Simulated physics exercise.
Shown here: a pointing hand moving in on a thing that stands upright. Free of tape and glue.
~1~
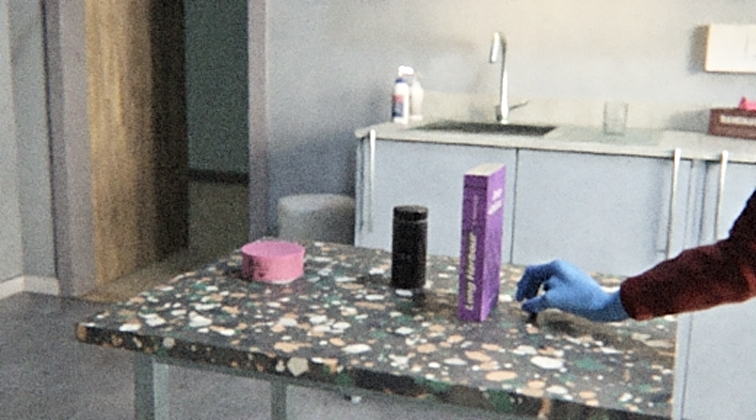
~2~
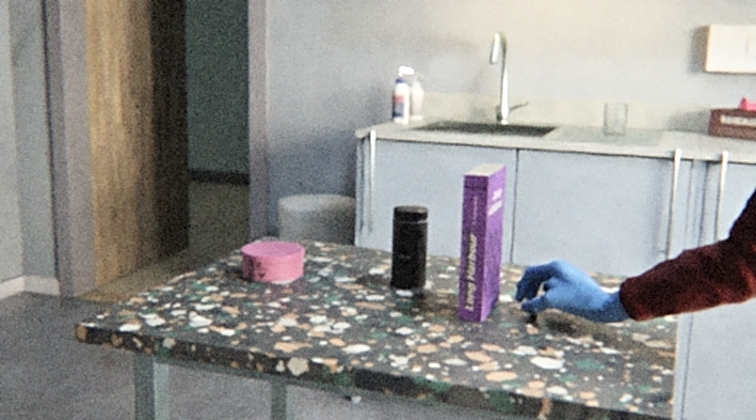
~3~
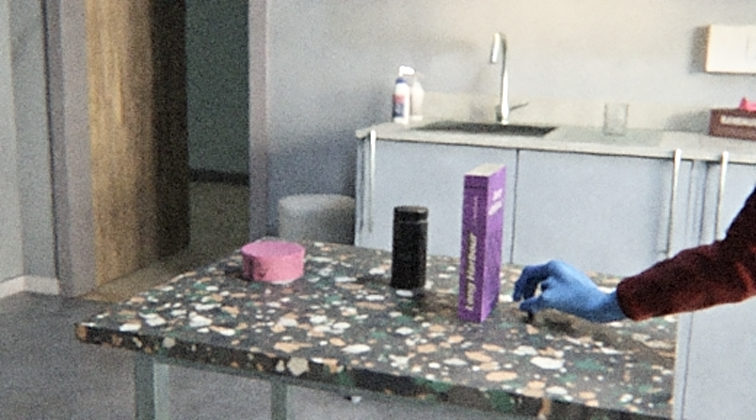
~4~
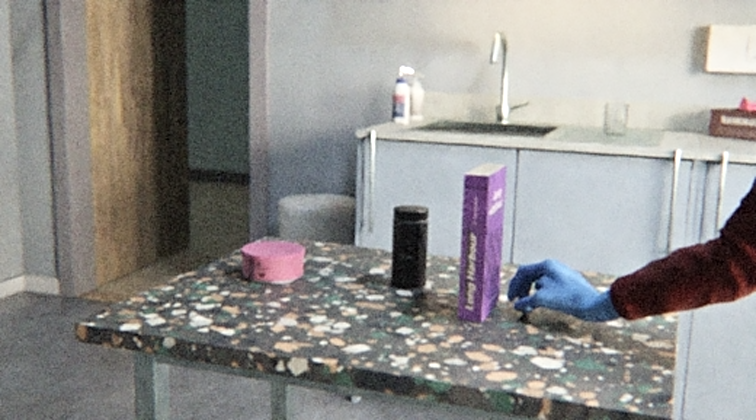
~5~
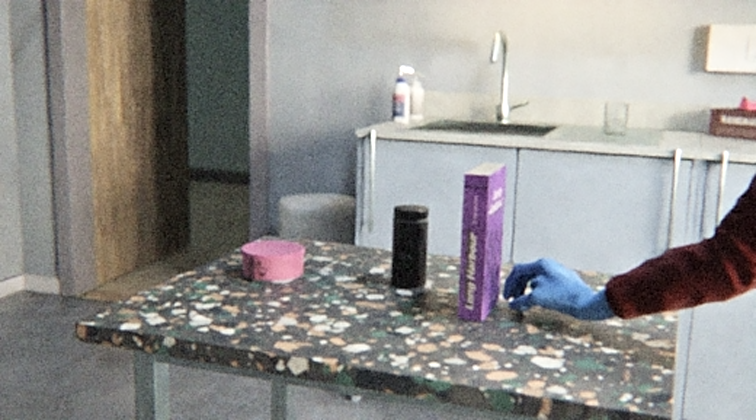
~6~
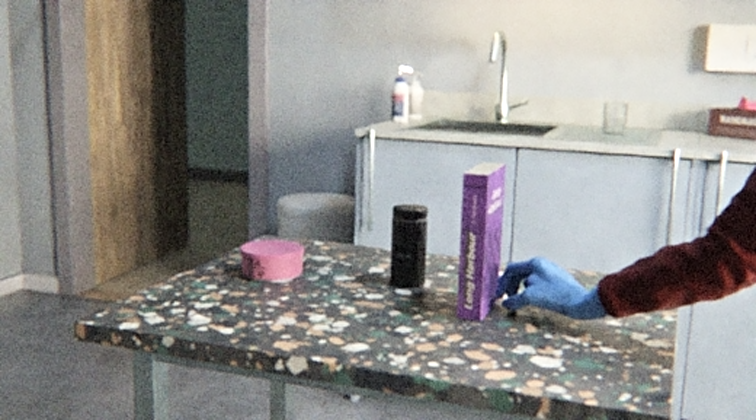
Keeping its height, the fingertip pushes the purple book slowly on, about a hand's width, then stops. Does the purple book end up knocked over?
Watch, it keeps its footing and that's that.
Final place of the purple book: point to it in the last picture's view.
Pretty much around (411, 232), I'd say.
Then, 0.50 s past the last view, purple book displaced a little near (454, 236).
Then, 0.80 s past the last view, purple book displaced about its own width near (433, 234).
Finally, moved from the start, purple book. Final places as the last picture's camera would see them, purple book near (411, 232).
